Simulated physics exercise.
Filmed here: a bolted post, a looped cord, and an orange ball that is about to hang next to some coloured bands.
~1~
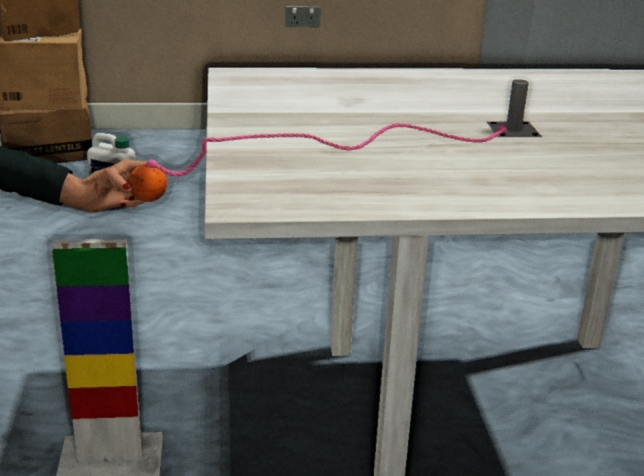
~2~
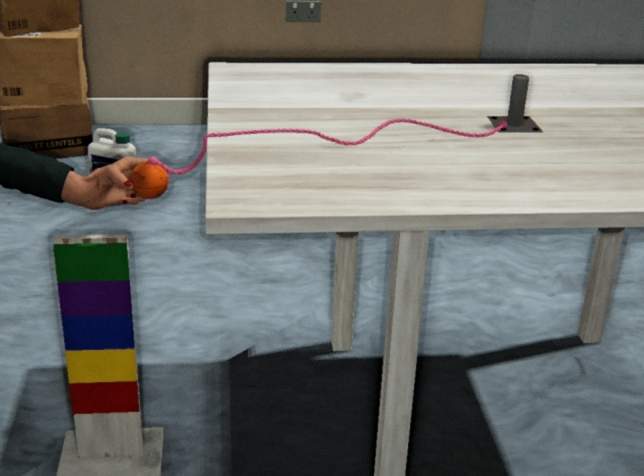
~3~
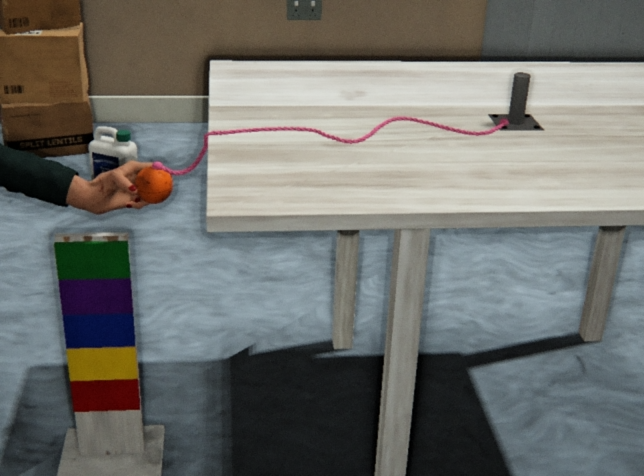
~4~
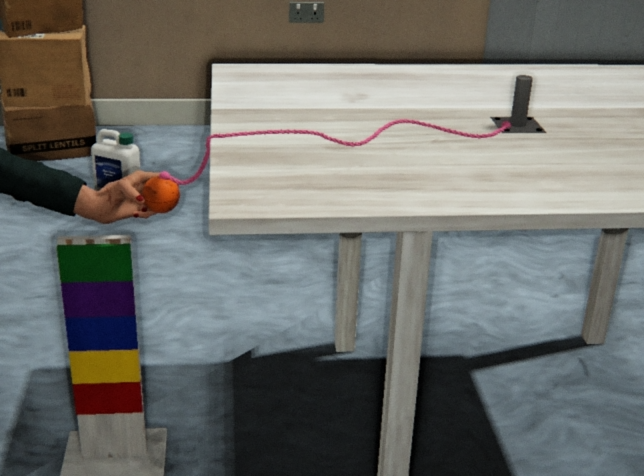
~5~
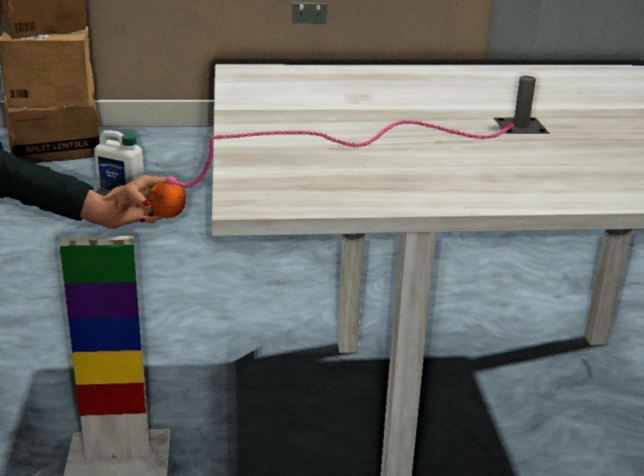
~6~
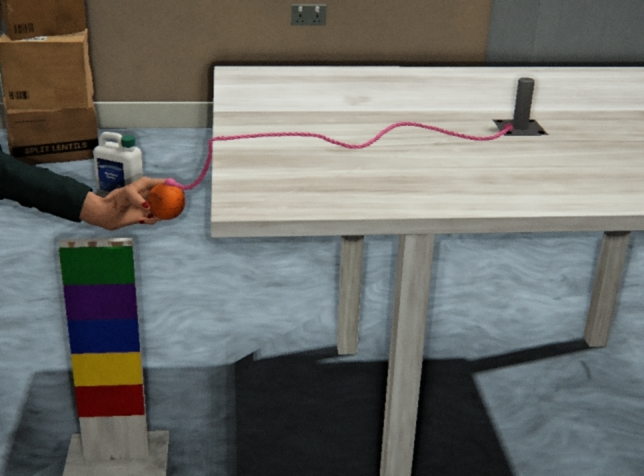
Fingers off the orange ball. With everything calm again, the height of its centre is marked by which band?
By the purple band.
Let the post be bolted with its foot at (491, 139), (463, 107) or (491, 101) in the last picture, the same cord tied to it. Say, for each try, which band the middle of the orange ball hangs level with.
The first case gives blue, the second blue and the third purple.
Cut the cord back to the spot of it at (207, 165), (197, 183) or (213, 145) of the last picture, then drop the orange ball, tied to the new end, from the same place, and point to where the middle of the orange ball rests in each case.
In order, it comes to rest around (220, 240), (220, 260) and (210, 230).
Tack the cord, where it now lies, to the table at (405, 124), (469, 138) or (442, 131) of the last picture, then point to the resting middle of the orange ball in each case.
Estimated pixels in sequence: (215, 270), (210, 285) and (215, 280).
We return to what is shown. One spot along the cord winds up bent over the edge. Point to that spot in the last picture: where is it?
Close to (283, 135).
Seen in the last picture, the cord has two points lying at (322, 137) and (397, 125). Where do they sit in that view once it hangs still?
You'll find the first mark at (249, 138) and the second mark at (371, 133).
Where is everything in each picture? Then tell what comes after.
Orange ball (148, 183); green (91, 269); purple (94, 304); blue (97, 339); yellow (100, 372); red (103, 404), in the first frame.
Orange ball (149, 180); cord through (485, 135) (415, 122) (366, 139) (298, 131) (220, 135), in the second frame.
Orange ball (154, 185), in the third frame.
Orange ball (161, 195); cord through (488, 136) (418, 123) (369, 140) (301, 132) (223, 136), in the fourth frame.
Orange ball (167, 199), in the fifth frame.
Orange ball (166, 202); cord through (490, 139) (420, 126) (371, 142) (303, 135) (225, 139), in the sixth frame.
Soon after, ball near (177, 297); level with purple.
After that, ball near (247, 287); level with purple.
And then, ball near (206, 295); level with purple.
In the end, ball near (211, 296); level with purple. Its middle rests at the purple band.
